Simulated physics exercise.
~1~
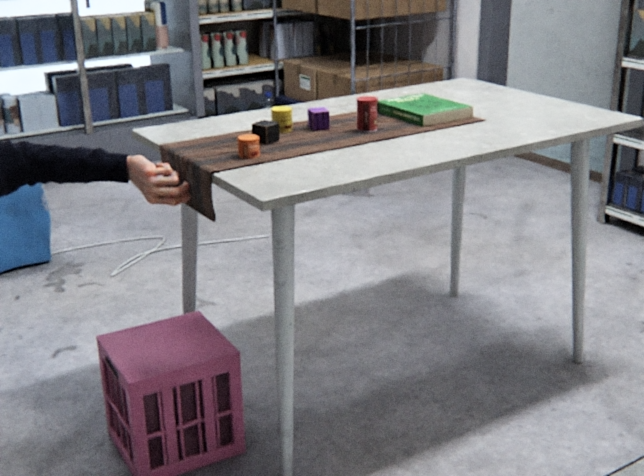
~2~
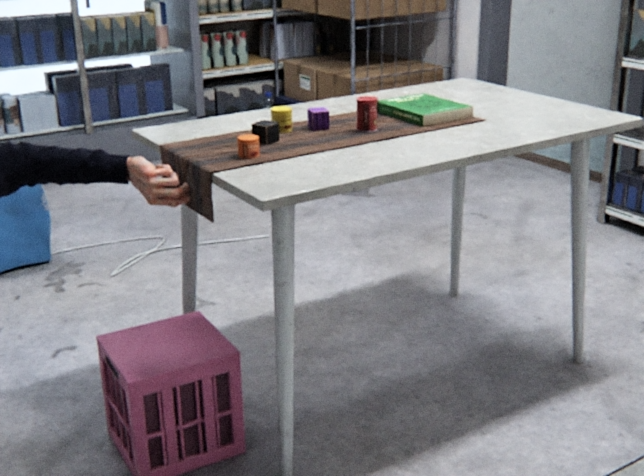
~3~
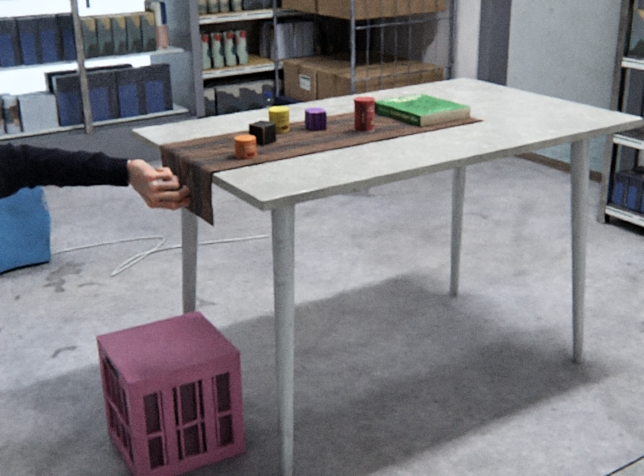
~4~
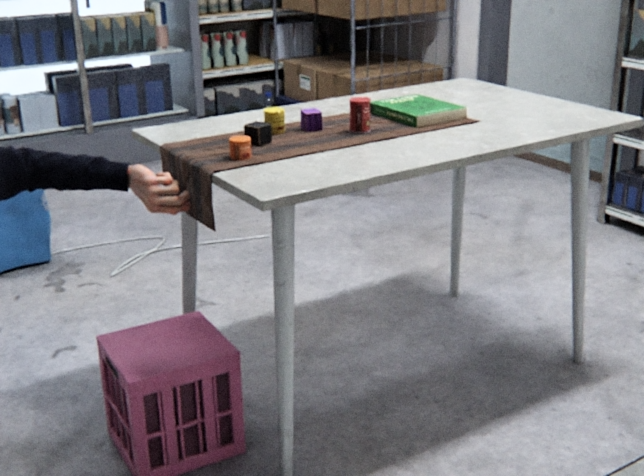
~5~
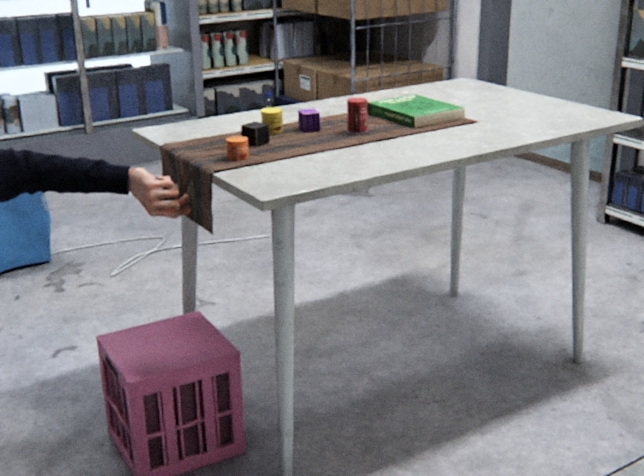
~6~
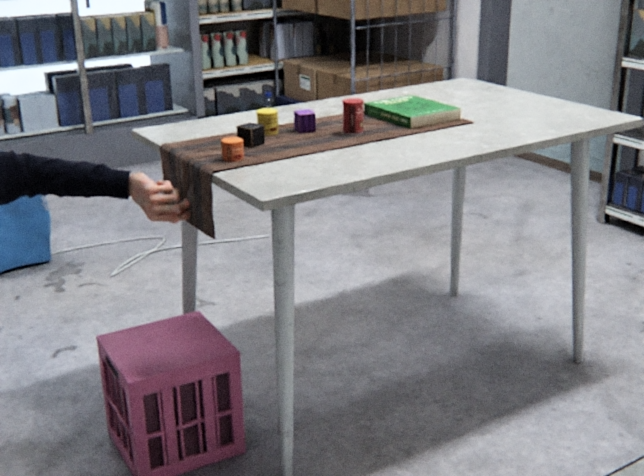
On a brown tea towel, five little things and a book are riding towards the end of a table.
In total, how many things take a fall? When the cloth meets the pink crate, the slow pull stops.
Three in total.
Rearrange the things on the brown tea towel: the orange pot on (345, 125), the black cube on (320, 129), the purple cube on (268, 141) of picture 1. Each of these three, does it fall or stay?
Short version: Orange pot stays, black cube stays, purple cube drops.
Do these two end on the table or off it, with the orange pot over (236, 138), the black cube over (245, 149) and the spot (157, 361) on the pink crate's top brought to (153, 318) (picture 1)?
So the orange pot leaves, and the black cube leaves.
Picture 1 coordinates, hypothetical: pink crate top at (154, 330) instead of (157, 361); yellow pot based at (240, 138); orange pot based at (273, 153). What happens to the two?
Result: Yellow pot gone, orange pot gone.
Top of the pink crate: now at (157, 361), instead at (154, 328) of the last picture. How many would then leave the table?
The count: 2.
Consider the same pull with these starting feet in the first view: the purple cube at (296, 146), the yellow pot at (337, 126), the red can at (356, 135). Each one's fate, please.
Fate of the purple cube: It goes; fate of the yellow pot: It stays; fate of the red can: It stays.
Soon after, hem near (190, 264); orange pot gone.
Then, hem near (192, 314); orange pot and black cube gone.
At rest, hem on the crate; orange pot, black cube and yellow pot gone. The table loses three.
